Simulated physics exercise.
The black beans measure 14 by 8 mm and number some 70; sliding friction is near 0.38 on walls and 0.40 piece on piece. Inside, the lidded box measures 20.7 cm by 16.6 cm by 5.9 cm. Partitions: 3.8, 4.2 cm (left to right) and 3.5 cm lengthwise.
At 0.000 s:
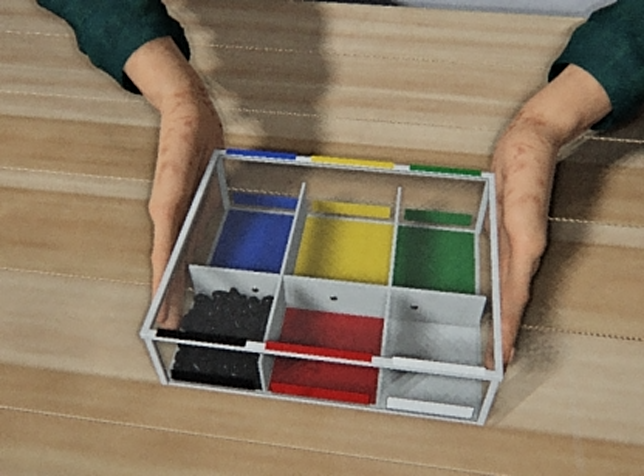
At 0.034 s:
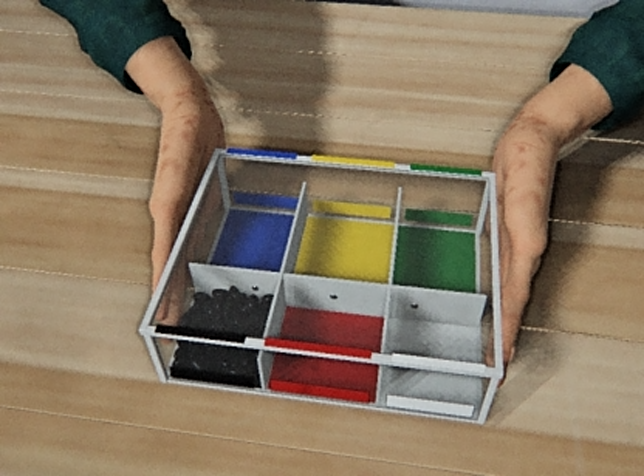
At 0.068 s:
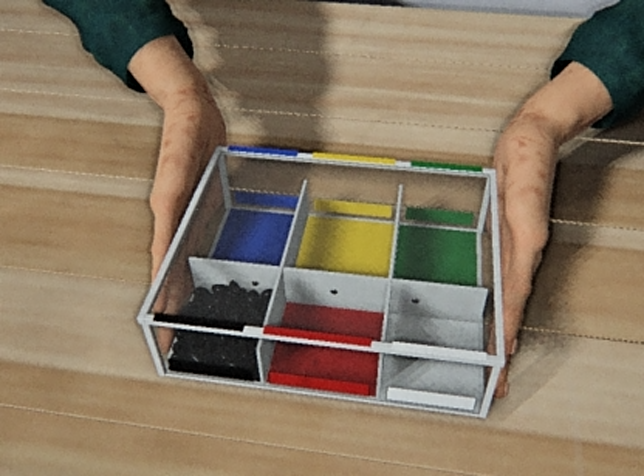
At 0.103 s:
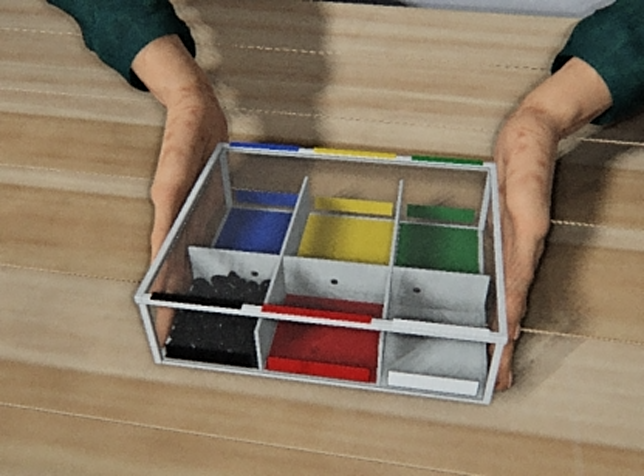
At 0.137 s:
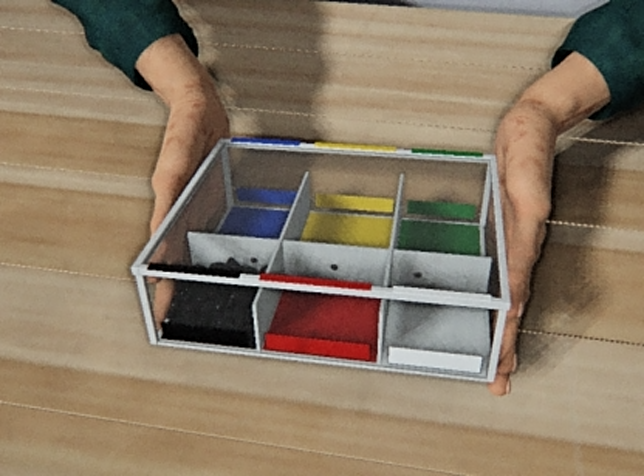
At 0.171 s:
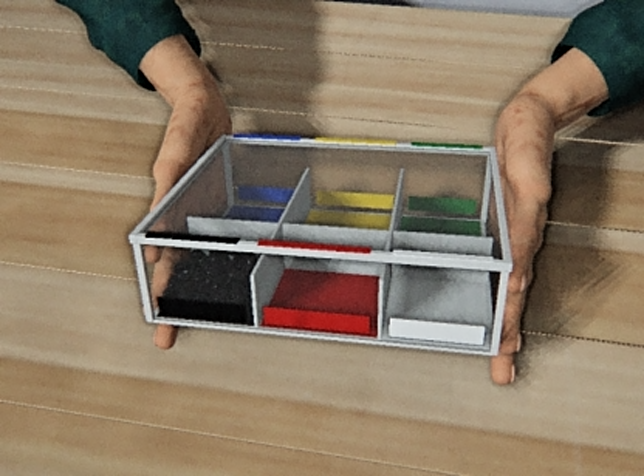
A clear lidded box with six colored compartments, one holding small black pieces, is held between two hands on a wooden surface; the hands gradually raise its front edge, tilting the box back away from the viewer.
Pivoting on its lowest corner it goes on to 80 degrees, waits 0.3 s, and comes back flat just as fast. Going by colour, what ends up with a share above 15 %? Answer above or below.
Red below, blue above, green below, yellow below, white below, black above.
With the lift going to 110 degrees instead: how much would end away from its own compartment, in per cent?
About 100 per cent.
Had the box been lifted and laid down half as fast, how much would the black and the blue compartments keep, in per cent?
Black 75; blue 25.
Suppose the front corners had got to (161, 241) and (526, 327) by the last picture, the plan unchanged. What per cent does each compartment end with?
Red 0, blue 5, green 15, yellow 40, white 0, black 40.
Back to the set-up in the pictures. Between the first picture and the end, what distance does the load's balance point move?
Some 6.0 cm.
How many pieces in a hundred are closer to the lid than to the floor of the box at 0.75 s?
About 30 per cent.
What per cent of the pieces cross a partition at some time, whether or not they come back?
About 45 per cent.
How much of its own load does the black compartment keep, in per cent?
About 60 per cent.
After 0.75 s, tilt 80 degrees; blue 40 %, black 60 %.
After 1.14 s, tilt 46 degrees; blue 45 %, black 55 %.
After 1.61 s, tilt 0 degrees; blue 45 %, black 55 %.
By 2.2 s all is still; red 0 %, blue 45 %, green 0 %, yellow 0 %, white 0 %, black 55 %.
